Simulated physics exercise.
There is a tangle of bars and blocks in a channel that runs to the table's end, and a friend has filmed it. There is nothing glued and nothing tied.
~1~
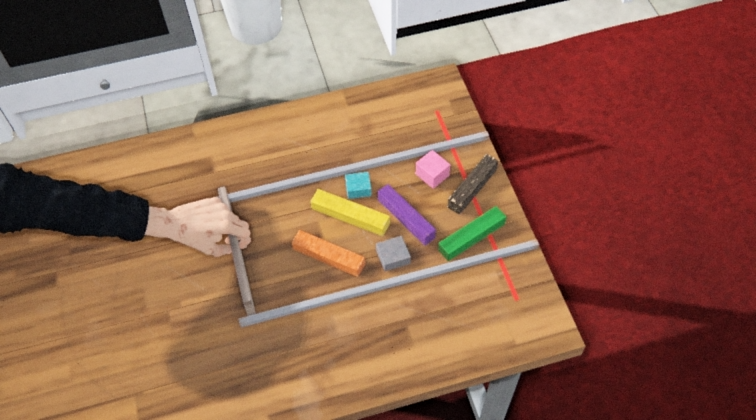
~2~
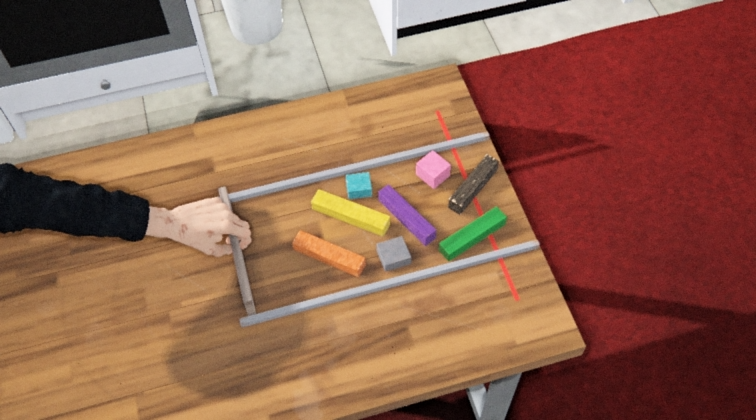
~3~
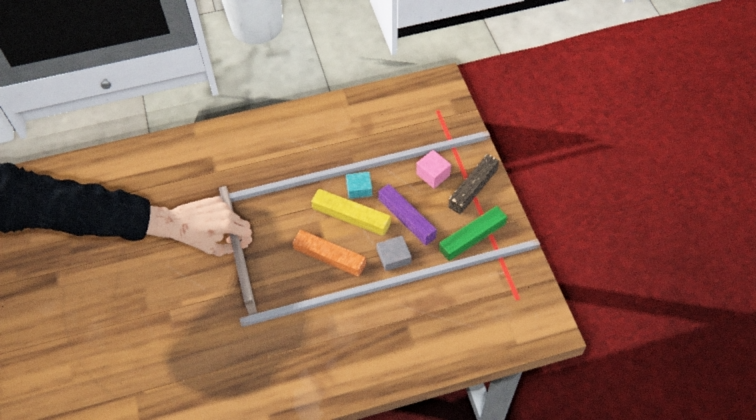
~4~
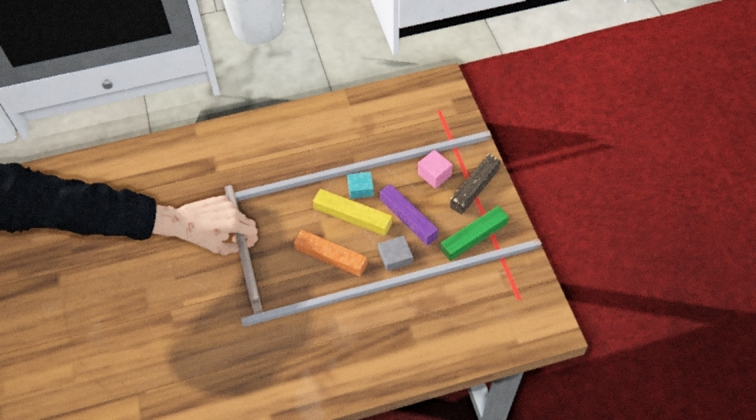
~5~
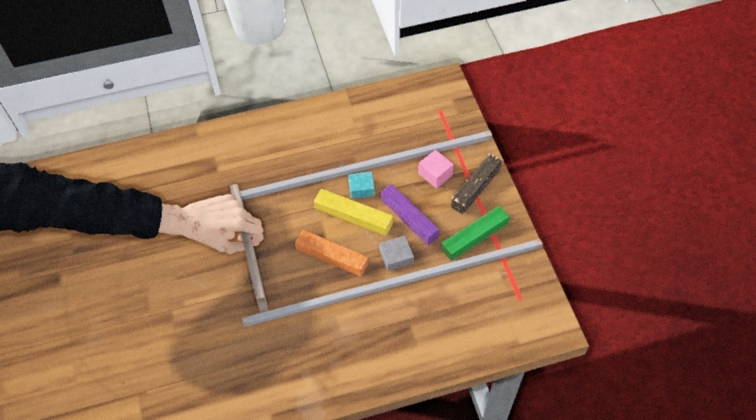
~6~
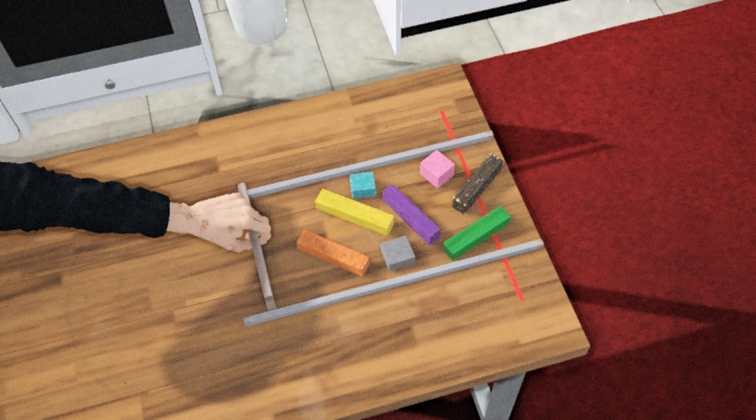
A wooden table beside a red rug and pale floor tiles is seen from above at an angle, its right end crossed by a thin red line. Between two grey rails lie yellow, orange, purple, green and dark bars among turquoise, pink and grey blocks, the dark and green ones farthest right. A dark-sleeved arm at left slides a grey crossbar slightly rightward, while the pieces barely shift in view.
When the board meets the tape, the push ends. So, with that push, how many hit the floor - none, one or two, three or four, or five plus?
I'd say three or four.
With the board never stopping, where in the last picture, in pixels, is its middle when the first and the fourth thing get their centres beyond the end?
Its middle is near (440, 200) and then near (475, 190).
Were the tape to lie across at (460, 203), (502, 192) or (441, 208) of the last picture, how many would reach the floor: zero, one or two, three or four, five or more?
Number fallen at each tape, in order - one to two, 5 or more, zero.
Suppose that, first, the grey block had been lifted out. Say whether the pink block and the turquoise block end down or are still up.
I'd say the pink block ends up down, while the turquoise block stays where it is.
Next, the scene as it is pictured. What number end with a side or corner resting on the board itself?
Counting them up gives 2.
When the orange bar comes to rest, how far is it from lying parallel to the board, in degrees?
The angle is about 0 degrees.
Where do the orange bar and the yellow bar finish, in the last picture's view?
The orange bar comes to rest close to (496, 216), while the yellow bar rests close to (500, 182).
Soon after, none off yet; black bar at rest near (478, 184); green stick at rest near (477, 233); pink block at rest near (437, 169).
After that, none off yet; black bar at rest near (478, 184); green stick moving near (480, 232); pink block at rest near (437, 169).
And then, none off yet; black bar displaced about its own width near (510, 163); green stick displaced about its own width near (532, 213); pink block displaced well along near (482, 161).
In the end, the number that fall off is three or four; gone, purple bar, pink block, green stick and black bar.
